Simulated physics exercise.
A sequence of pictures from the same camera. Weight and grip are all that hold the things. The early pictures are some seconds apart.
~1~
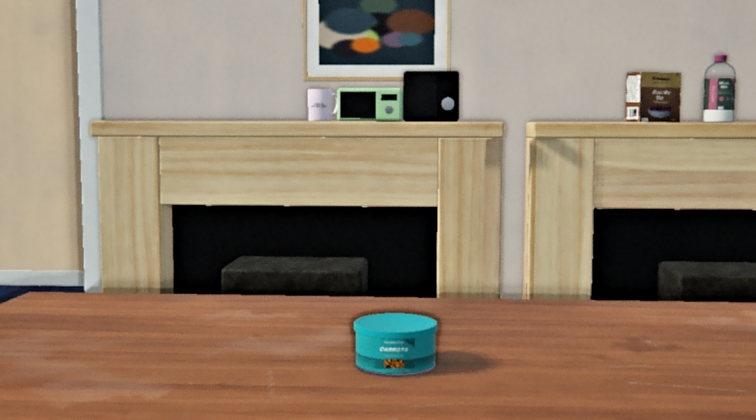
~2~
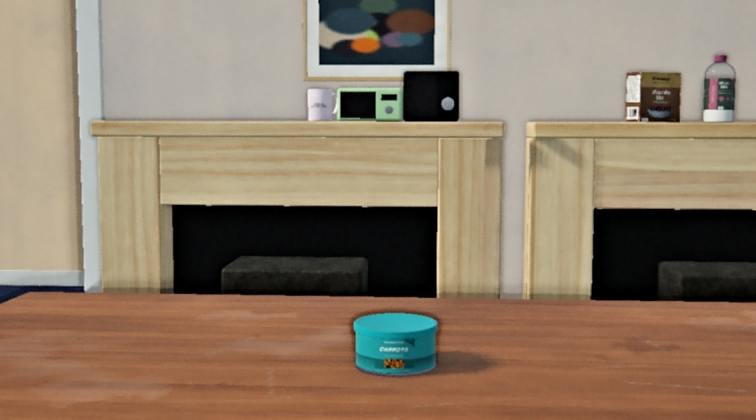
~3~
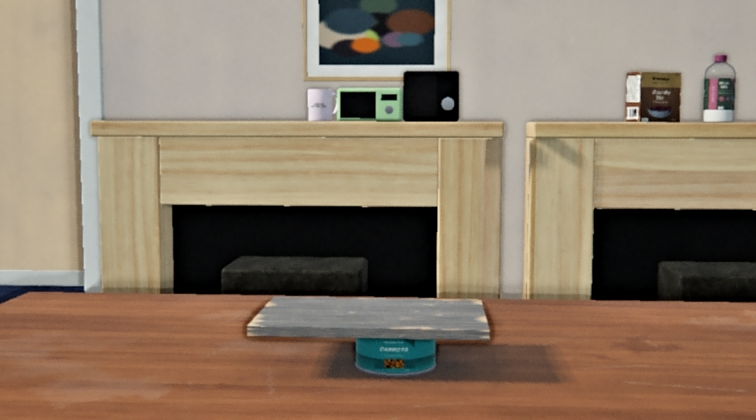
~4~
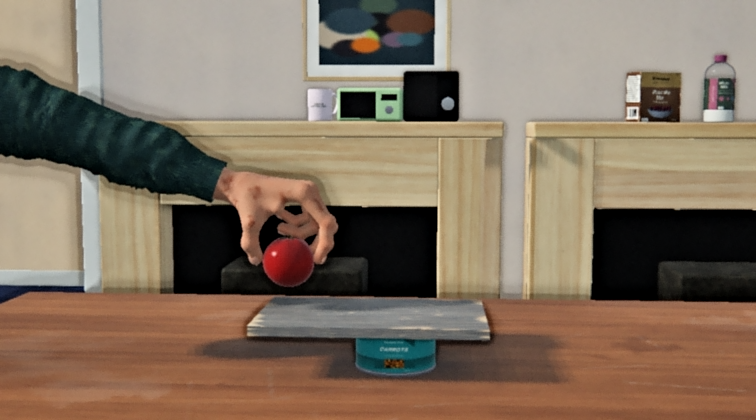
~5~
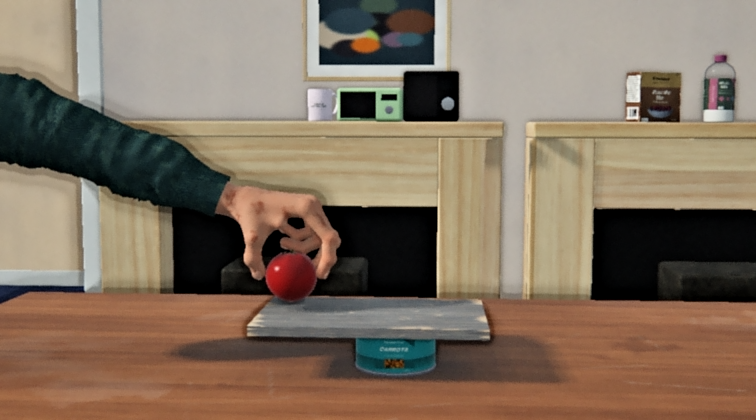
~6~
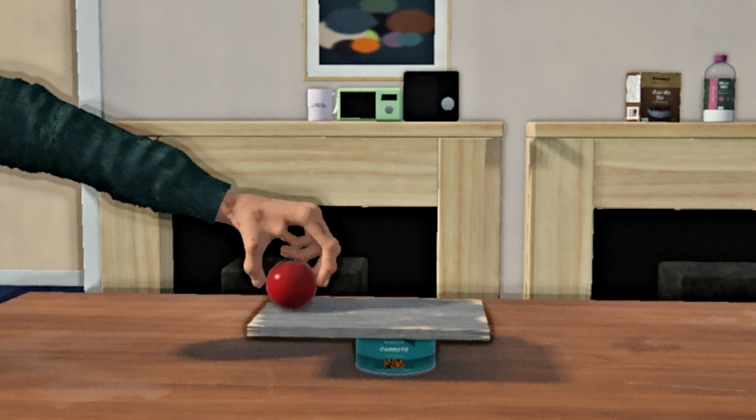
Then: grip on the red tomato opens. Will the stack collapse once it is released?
Yes. Fails to stand.
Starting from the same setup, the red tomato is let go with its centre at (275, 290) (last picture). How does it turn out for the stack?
What happens next is that it goes down.
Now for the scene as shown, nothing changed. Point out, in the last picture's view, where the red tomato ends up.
End position in the final view: Approximately (234, 336).
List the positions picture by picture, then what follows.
In the first frame, the last thing is not in view yet.
In the second frame, the last thing is not in view yet.
In the third frame, the last thing is not in view yet; grey board (372, 317).
The fourth frame shows on its way; red tomato (288, 261); grey board (372, 317).
The fifth frame shows on its way; red tomato (291, 276); grey board (372, 317).
The sixth frame shows in place under the hand; red tomato (291, 284); grey board (372, 317).
Then, 0.30 s after the last picture, red tomato rolled a little near (289, 298); grey board tipped 13° from how it was.
Then, 0.50 s after the last picture, red tomato now fallen; grey board tipped 27° from how it was.
Then, 0.70 s after the last picture, grey board tipped 27° from how it was.
Then, 0.90 s after the last picture, grey board tipped 13° from how it was.
At rest, fallen, red tomato; the other 2 in place. Seen from the same camera at the end, red tomato near (234, 337). The stack loses its balance.
